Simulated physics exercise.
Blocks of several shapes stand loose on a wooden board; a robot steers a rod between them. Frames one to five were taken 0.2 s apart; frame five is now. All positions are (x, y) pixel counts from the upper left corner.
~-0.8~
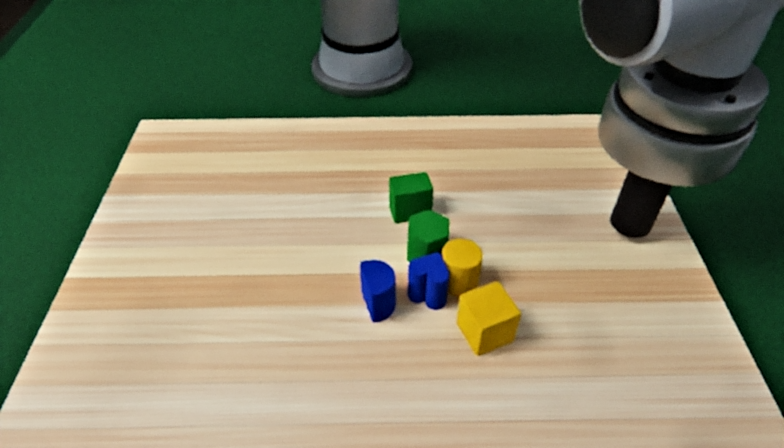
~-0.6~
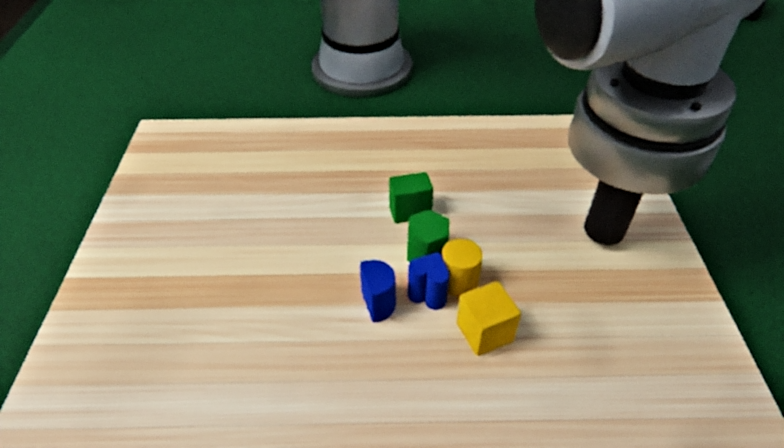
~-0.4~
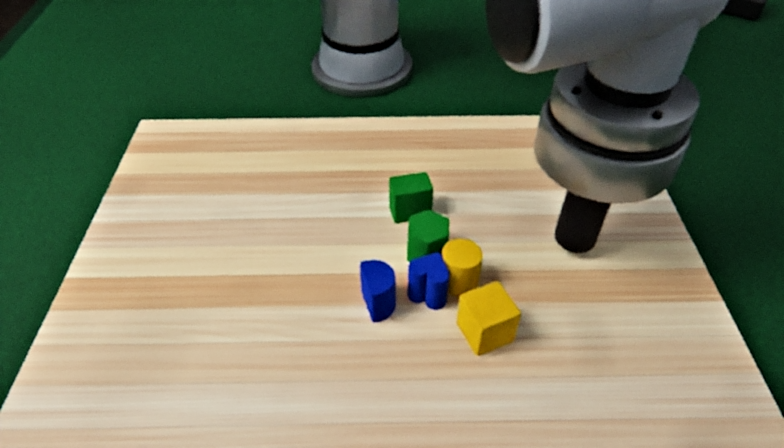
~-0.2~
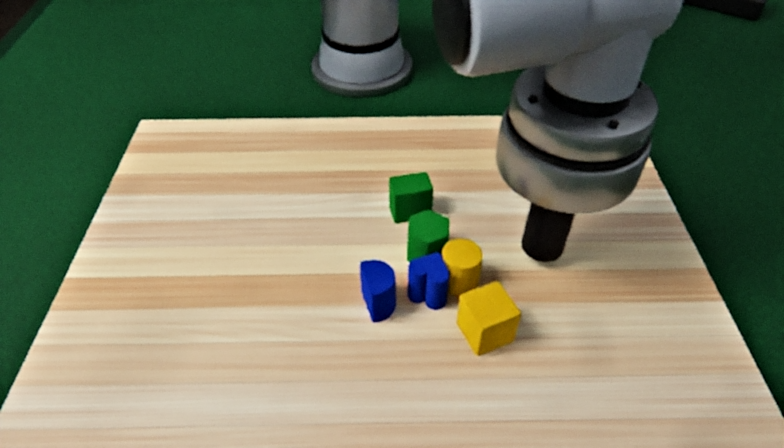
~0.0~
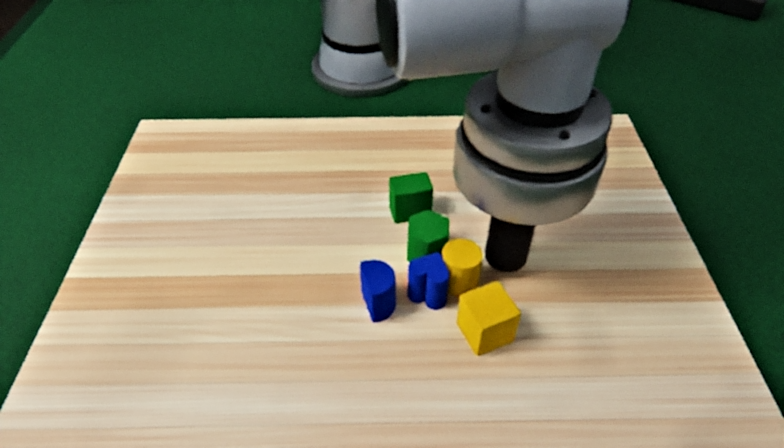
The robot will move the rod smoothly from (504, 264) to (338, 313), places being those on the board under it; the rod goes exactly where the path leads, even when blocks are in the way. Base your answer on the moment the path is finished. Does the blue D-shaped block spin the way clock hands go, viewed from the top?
Yes, that is what happens.
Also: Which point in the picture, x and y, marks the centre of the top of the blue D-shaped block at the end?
At (294, 295).
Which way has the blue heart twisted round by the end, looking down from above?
Overhead view: Anti-clockwise.
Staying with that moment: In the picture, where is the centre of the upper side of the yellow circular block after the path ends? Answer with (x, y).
I predict (324, 322).
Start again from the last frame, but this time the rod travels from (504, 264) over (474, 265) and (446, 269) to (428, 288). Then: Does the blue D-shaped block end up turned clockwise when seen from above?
Yes.
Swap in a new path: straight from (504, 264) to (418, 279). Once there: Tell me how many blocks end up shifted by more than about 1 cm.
By the end, three or more blocks will have moved.
The first path, step by step. One third of the way, rod (452, 272); blue D-shaped block (361, 279), turned 45° clockwise; green hexagon (424, 224); blue heart (393, 290), turned 40° anticlockwise; yellow circular block (417, 267).
Two thirds of the way, rod (395, 288); blue D-shaped block (323, 288), turned 100° clockwise; green hexagon (421, 224), turned 20° clockwise; blue heart (362, 327), turned 70° anticlockwise; yellow circular block (365, 295).
At the end, rod (338, 305); blue D-shaped block (294, 295), turned 155° clockwise; green hexagon (421, 224), turned 20° clockwise; blue heart (356, 344), turned 110° anticlockwise; yellow circular block (324, 322).
